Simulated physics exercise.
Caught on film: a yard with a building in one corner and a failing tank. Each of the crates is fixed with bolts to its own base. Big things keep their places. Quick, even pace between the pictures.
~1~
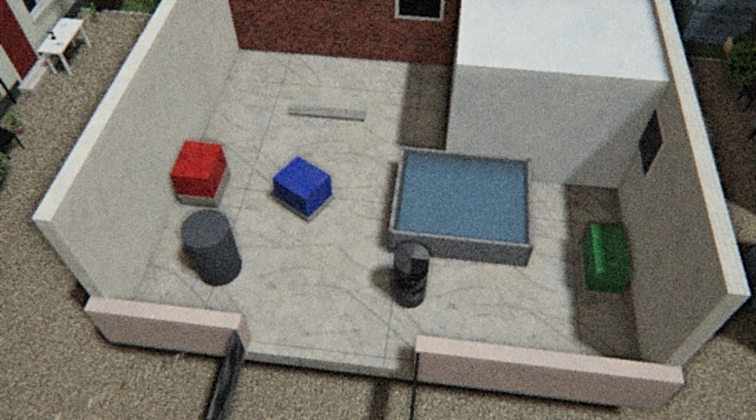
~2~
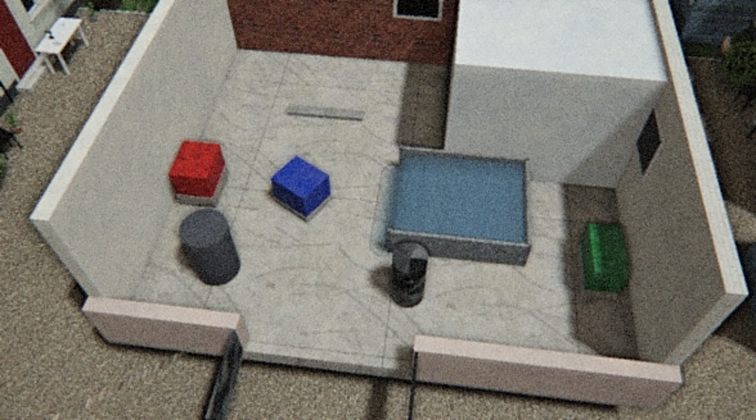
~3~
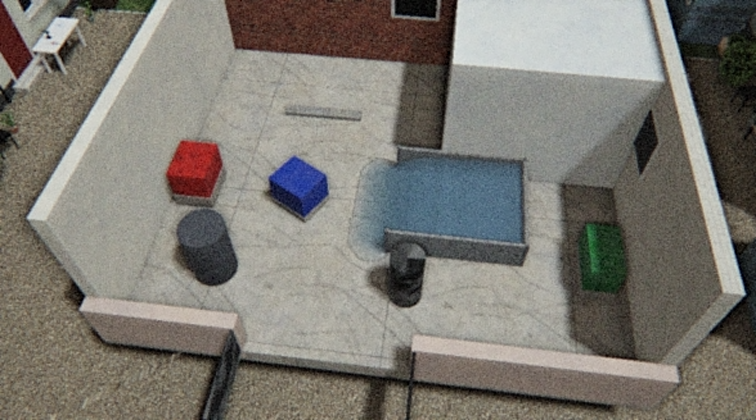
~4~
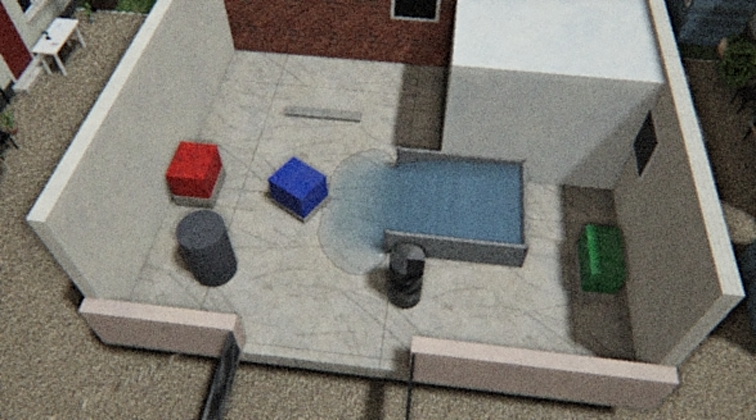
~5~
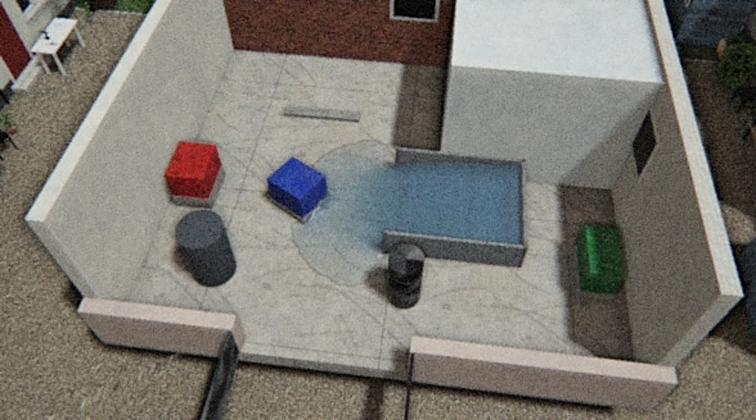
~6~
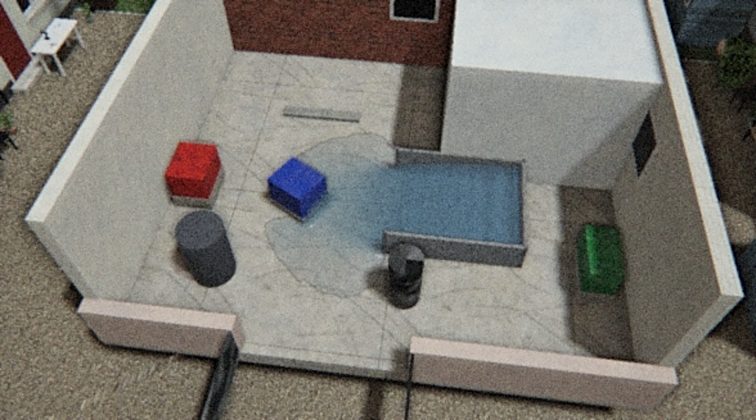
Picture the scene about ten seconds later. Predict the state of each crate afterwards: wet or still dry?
Afterwards, the blue crate is wet; the red crate is still dry; the green crate is still dry.
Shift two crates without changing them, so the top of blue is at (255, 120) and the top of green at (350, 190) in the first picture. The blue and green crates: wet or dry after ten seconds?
Outcome - blue is flooded, green is flooded.
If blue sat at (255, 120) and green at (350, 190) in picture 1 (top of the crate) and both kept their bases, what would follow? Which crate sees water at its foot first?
Answer: The one in green.
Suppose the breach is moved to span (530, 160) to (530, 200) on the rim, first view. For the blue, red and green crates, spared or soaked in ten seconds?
Going crate by crate, the blue one stays out of reach, then the red one stays out of reach, then the green one is caught.
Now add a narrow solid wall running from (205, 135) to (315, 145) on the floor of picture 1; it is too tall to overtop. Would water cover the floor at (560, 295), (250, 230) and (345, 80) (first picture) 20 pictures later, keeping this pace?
One by one: Spared, soaked, soaked.
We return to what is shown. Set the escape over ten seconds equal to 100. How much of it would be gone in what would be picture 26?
My figure is about 20 in a hundred.
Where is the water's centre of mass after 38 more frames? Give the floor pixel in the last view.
Near pixel (289, 175).
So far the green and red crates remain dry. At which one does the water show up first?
Simply the one in red.
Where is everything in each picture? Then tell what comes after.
In the first picture, the open tank at (463, 197) is whole and still.
In the second picture, water pours out at (397, 202) and has run to (378, 251).
In the third picture, the front is at (365, 255), out from the gap at (394, 203).
In the fourth picture, water pours out at (394, 205) and has run to (339, 260).
In the fifth picture, the front is at (298, 238), out from the gap at (393, 205).
In the sixth picture, water pours out at (393, 205) and has run to (272, 236).
A moment on, water covers 25 % of the floor; the blue crate water round its plinth, the red crate water round its plinth, the green crate not reached.
Next, water covers 40 % of the floor; the blue crate water round its plinth, the red crate water round its plinth, the green crate not reached.
Then, water covers 50 % of the floor; the blue crate water round its plinth, the red crate water round its plinth, the green crate not reached.
Later, water covers 65 % of the floor; the blue crate water round its plinth, the red crate water round its plinth, the green crate not reached.
In the end, water covers 75 % of the floor; the blue crate was topped, the red crate stayed above the water, the green crate stayed above the water.
